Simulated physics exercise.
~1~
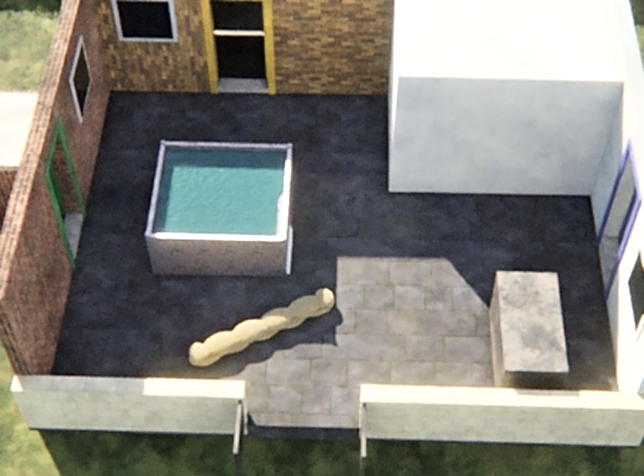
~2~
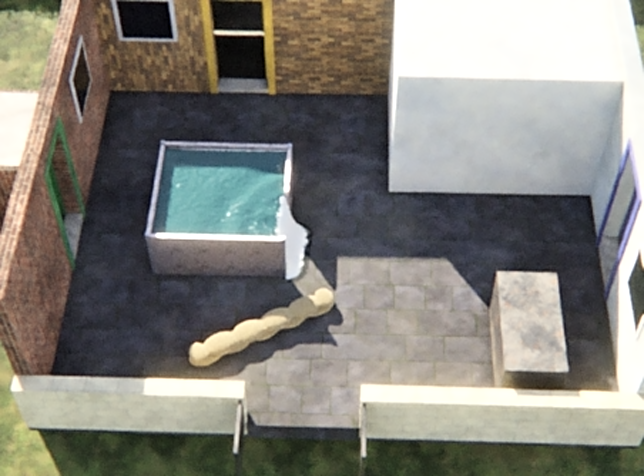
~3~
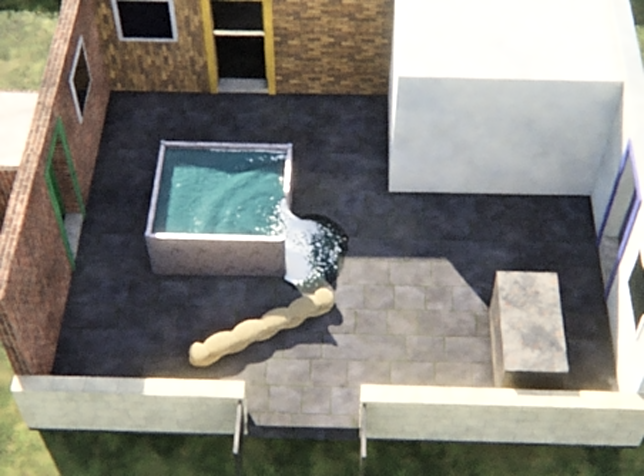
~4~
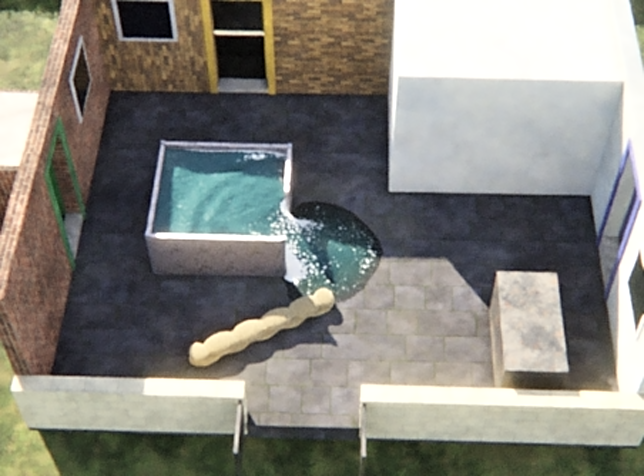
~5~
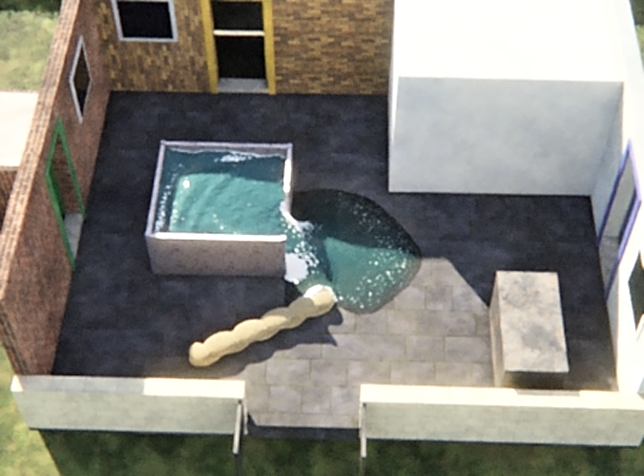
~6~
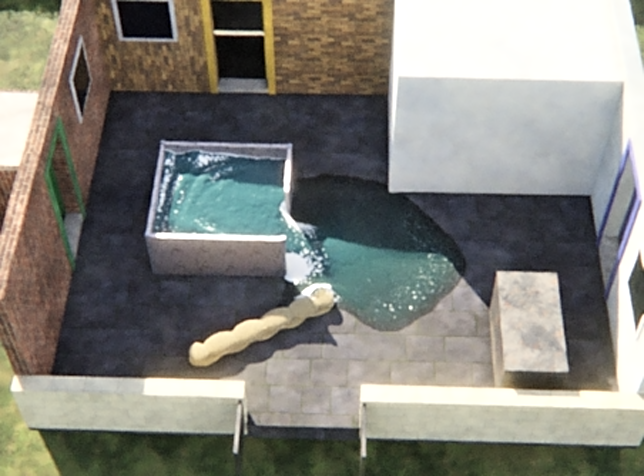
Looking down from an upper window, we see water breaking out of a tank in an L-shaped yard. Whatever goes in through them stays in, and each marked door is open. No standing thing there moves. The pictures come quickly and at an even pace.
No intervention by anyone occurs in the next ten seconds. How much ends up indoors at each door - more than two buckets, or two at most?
Indoors: Yellow door, two at most; blue door, two at most; green door, two at most.
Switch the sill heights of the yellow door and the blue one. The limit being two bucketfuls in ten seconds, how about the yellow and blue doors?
Then: The yellow door stays within the limit; the blue door exceeds the limit.
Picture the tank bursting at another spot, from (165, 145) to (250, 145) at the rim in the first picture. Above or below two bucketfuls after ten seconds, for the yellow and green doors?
My reading: Yellow door is over, green door is under.
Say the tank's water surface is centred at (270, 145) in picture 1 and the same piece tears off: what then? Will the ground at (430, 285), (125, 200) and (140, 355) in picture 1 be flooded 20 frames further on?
Soaked, spared, spared.
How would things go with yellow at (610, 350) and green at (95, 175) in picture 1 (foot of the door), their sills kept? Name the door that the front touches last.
That's the green-painted one.
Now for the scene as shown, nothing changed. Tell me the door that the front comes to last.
It has to be the one in green.
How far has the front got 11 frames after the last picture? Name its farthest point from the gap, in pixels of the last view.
Look around (615, 396).
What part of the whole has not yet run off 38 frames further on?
Around 98 in a hundred.
A moment on, water covers 35 % of the floor; the yellow door not reached, the blue door wet at the sill, nothing in, the green door not reached.
Next, water covers 45 % of the floor; the yellow door not reached, the blue door wet at the sill, nothing in, the green door not reached.
Then, water covers 50 % of the floor; the yellow door not reached, the blue door wet at the sill, nothing in, the green door not reached.
Later, water covers 60 % of the floor; the yellow door wet at the sill, nothing in, the blue door wet at the sill, nothing in, the green door not reached.
In the end, water covers 85 % of the floor; the yellow door wet at the sill, nothing in, the blue door wet at the sill, nothing in, the green door wet at the sill, nothing in.
